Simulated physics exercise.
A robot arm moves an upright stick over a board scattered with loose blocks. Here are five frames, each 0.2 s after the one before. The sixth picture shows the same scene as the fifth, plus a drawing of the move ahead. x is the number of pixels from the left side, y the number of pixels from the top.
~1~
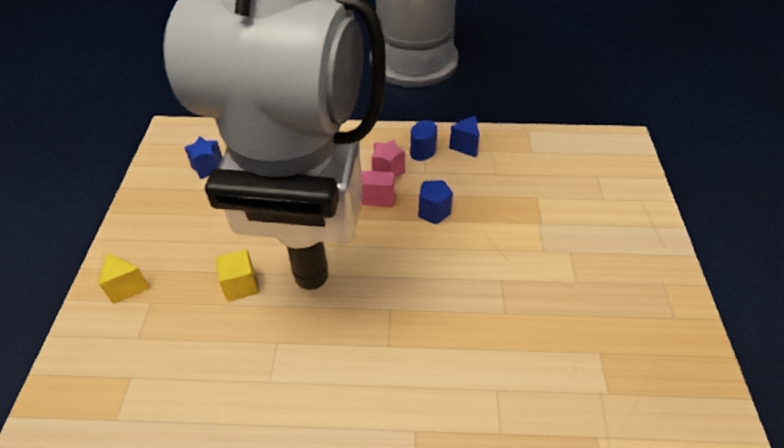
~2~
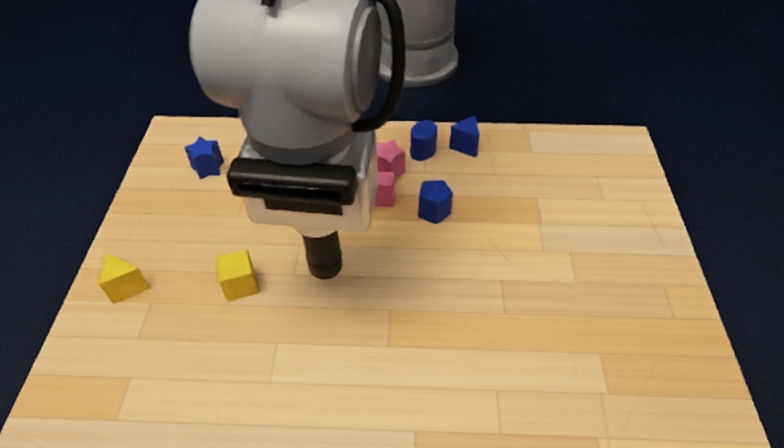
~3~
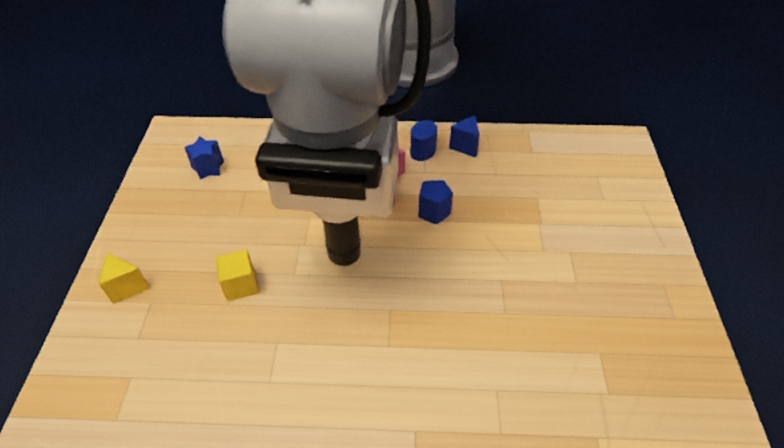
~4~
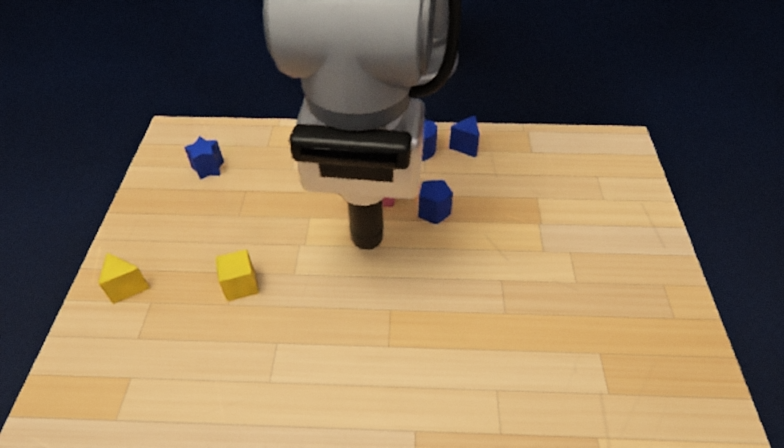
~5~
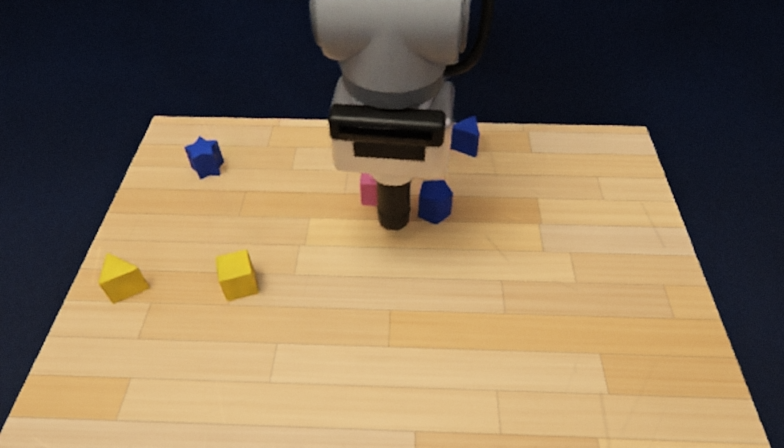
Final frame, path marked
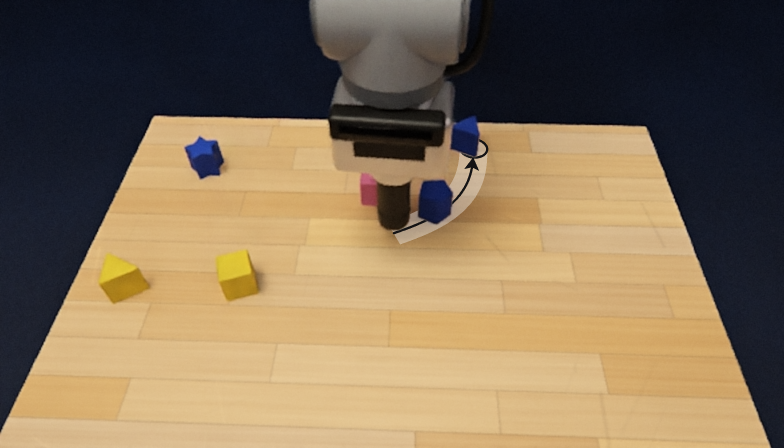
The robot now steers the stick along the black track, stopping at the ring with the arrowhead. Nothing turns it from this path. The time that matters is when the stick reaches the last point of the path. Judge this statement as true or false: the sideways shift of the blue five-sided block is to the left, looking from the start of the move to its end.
Answer: False.
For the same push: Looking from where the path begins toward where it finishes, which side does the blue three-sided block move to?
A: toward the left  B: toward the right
A - toward the left.
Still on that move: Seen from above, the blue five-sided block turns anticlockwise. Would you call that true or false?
False.
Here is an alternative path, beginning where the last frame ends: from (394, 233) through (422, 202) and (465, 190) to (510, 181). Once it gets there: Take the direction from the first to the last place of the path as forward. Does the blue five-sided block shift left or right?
It heads right.
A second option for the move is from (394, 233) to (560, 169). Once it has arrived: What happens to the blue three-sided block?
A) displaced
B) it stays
The answer is B.
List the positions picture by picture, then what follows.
In the first picture, stick tip at (312, 277); block tops, pink rectangle at (377, 178); blue five-sided block at (436, 190); blue three-sided block at (468, 125).
In the second picture, stick at (326, 267); blocks unchanged.
In the third picture, stick at (344, 254); blocks unchanged.
In the fourth picture, stick at (367, 238); blocks unchanged.
In the fifth picture, stick at (394, 219); pink rectangle partly hidden; blue five-sided block at (436, 190); blue three-sided block at (468, 125).
Path on the board, from (394, 233) by way of (440, 213) and (468, 182) to (474, 148).
On the path given first. One third of the way, stick at (442, 198); blue five-sided block at (465, 177).
Two thirds of the way, stick at (470, 167); blue five-sided block at (499, 155), turned 60° clockwise.
At the end, stick at (476, 134); pink rectangle in place; blue five-sided block at (506, 149), turned 105° clockwise; blue three-sided block at (464, 113), turned 55° anticlockwise.
